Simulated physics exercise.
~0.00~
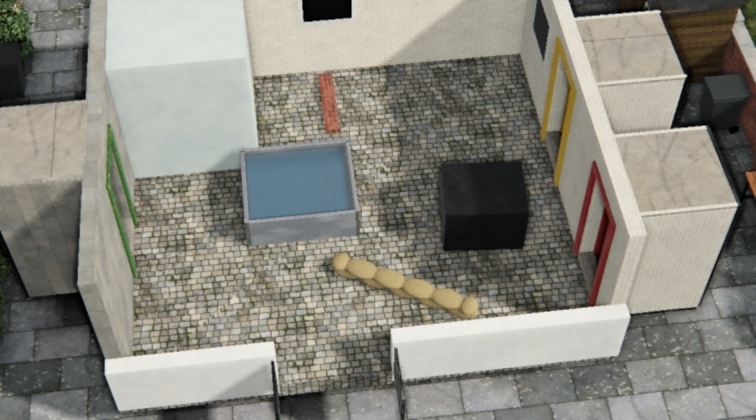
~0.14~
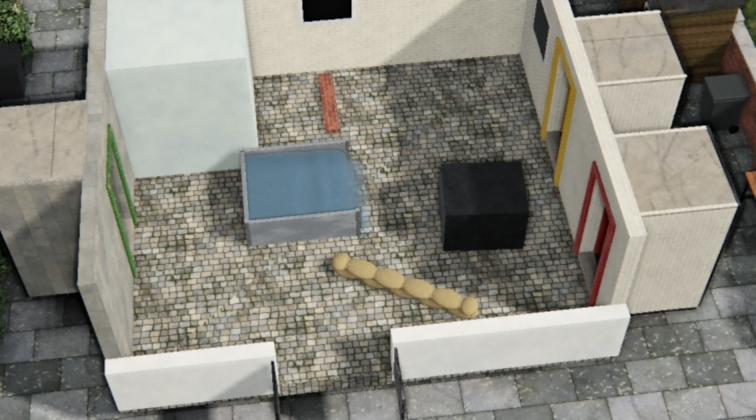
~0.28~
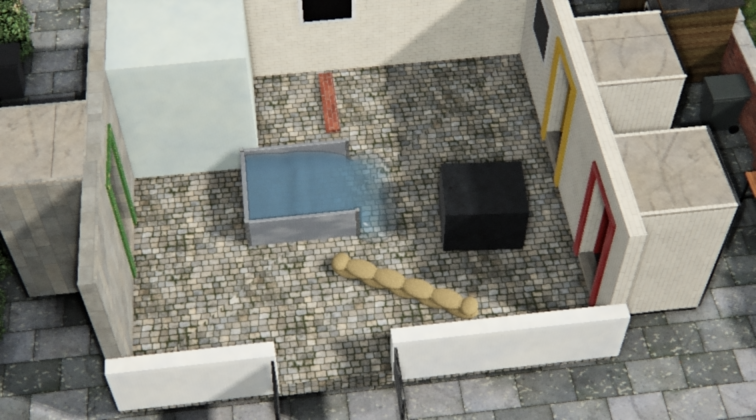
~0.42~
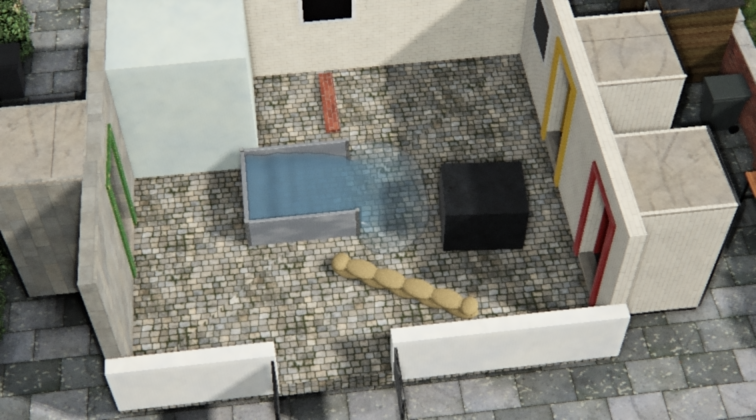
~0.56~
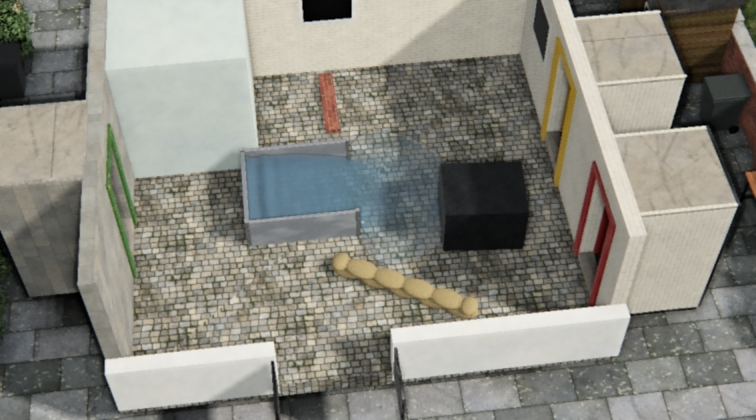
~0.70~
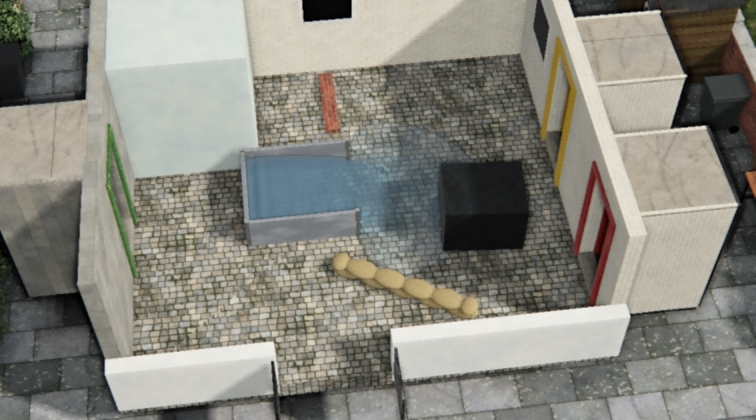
Water pours from the open right side of a grey tank and spreads around a black block.
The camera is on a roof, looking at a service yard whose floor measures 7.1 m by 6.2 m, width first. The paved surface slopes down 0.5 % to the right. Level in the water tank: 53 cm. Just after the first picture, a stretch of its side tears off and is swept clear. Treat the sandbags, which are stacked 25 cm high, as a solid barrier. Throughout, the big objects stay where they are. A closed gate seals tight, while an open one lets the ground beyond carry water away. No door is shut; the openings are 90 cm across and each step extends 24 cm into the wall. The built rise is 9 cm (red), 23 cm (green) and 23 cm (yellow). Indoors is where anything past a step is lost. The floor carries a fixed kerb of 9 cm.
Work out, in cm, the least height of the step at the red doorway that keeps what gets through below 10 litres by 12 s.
It would have to be about 8.5 cm high.
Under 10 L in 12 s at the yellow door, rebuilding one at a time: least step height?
At yellow, roughly 18 cm.
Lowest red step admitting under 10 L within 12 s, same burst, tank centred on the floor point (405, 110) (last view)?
6.0 cm, give or take.
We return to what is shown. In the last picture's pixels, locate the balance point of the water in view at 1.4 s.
I'd put it close to (368, 196).
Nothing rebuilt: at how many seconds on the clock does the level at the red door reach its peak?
It peaks at about 4.5 s.
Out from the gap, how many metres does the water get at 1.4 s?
Distance from gap: Approx. 3.6 m.
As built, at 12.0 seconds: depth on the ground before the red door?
About 6.5 cm.
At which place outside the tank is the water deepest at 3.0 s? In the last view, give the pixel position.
Near (517, 56).
After 1.4 s water covers 25 % of the floor, deepest (32 cm) near (429, 203); it has not reached the red door.
After 3.0 s water covers 40 % of the floor, deepest (31 cm) near (517, 56); 5 cm at the red door, 0 litres in over its 9 cm step.
After 12.0 s water covers 85 % of the floor, deepest (7 cm) near (578, 269); 7 cm at the red door, 9 litres in over its 9 cm step.
At the red door as built, the water arrived by 2.5 s and peaked near 11 cm at 4.6 s.
Run again over the same 12 s with other heights there, 18 litres in over 7.5 cm, 5 litres over 10 cm. The limit of 10 litres is kept from about 8.5 cm up.
